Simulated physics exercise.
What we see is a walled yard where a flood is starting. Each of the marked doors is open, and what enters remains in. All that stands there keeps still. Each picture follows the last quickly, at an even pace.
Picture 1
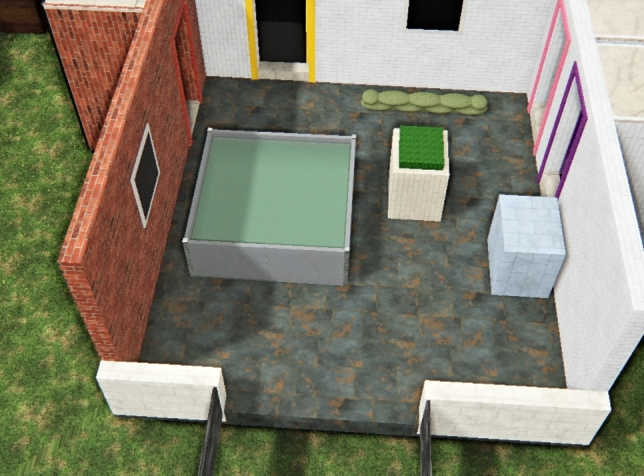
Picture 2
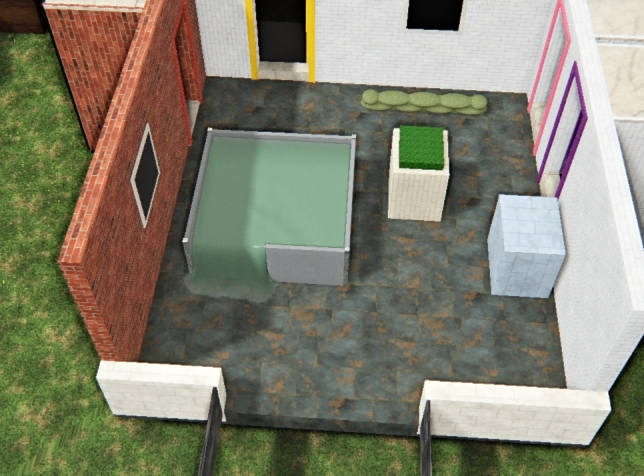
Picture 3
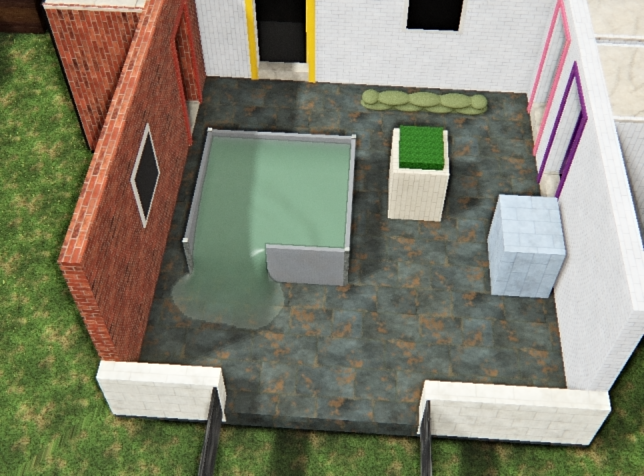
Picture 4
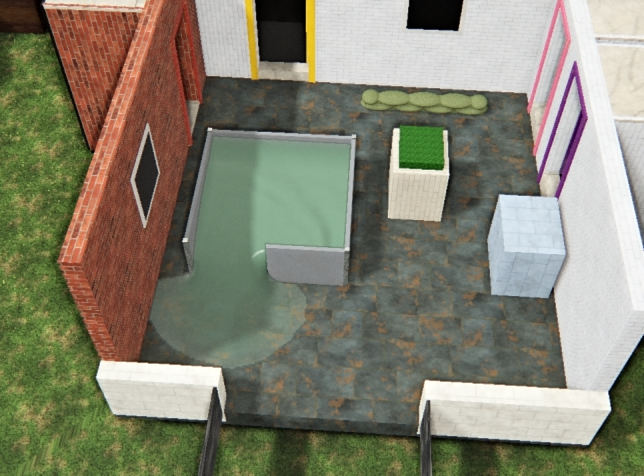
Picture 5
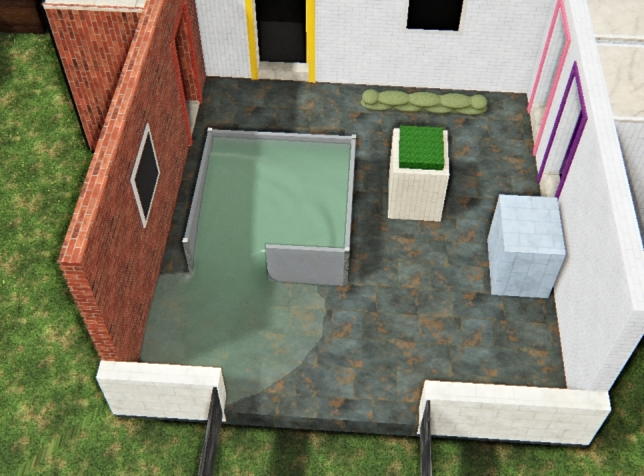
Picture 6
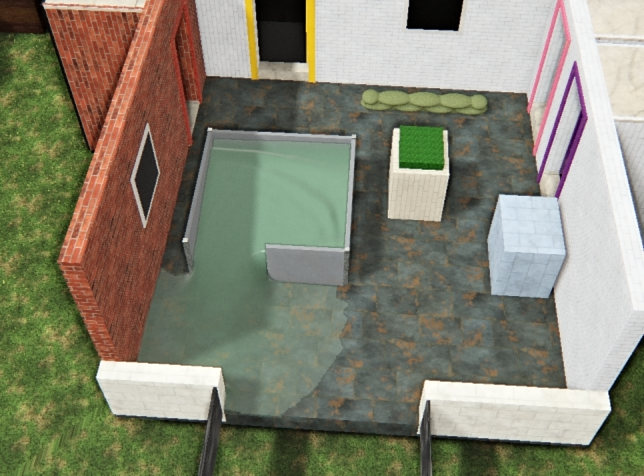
Greenish water poured through a gap at the front left of a gray open tank in a walled yard, spreading across the dark tiles toward the viewer and rightward past the low white wall.
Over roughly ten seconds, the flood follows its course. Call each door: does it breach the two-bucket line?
Calls: The pink door does not breach it; the yellow door does not breach it; the red door does not breach it; the purple door does not breach it.
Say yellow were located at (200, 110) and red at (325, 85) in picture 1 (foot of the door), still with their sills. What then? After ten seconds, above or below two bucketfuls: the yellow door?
Logged - yellow door ends up lower.
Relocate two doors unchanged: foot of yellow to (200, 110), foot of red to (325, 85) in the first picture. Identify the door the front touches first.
I'd go with the yellow one.
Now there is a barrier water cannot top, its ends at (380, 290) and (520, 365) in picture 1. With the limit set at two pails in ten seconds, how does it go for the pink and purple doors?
With the barrier in place, pink remains below while purple remains below.
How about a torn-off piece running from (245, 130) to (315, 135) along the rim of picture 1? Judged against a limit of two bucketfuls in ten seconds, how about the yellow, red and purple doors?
Door by door, the yellow door crosses the threshold, then the red door crosses the threshold, then the purple door misses the threshold.
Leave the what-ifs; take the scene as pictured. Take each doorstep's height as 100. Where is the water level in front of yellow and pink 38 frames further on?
Roughly 30 and 0 %.
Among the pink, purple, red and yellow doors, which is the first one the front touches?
Looks like the red-painted one gets there first.
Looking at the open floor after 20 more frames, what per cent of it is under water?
About 35 %.
A moment on, water covers 15 % of the floor; the pink door not reached, the yellow door not reached, the red door not reached, the purple door not reached.
Next, water covers 20 % of the floor; the pink door not reached, the yellow door not reached, the red door not reached, the purple door not reached.
Then, water covers 35 % of the floor; the pink door not reached, the yellow door not reached, the red door not reached, the purple door not reached.
Later, water covers 55 % of the floor; the pink door not reached, the yellow door wet at the sill, nothing in, the red door wet at the sill, nothing in, the purple door wet at the sill, nothing in.
In the end, water covers 85 % of the floor; the pink door wet at the sill, nothing in, the yellow door wet at the sill, nothing in, the red door wet at the sill, nothing in, the purple door wet at the sill, nothing in.
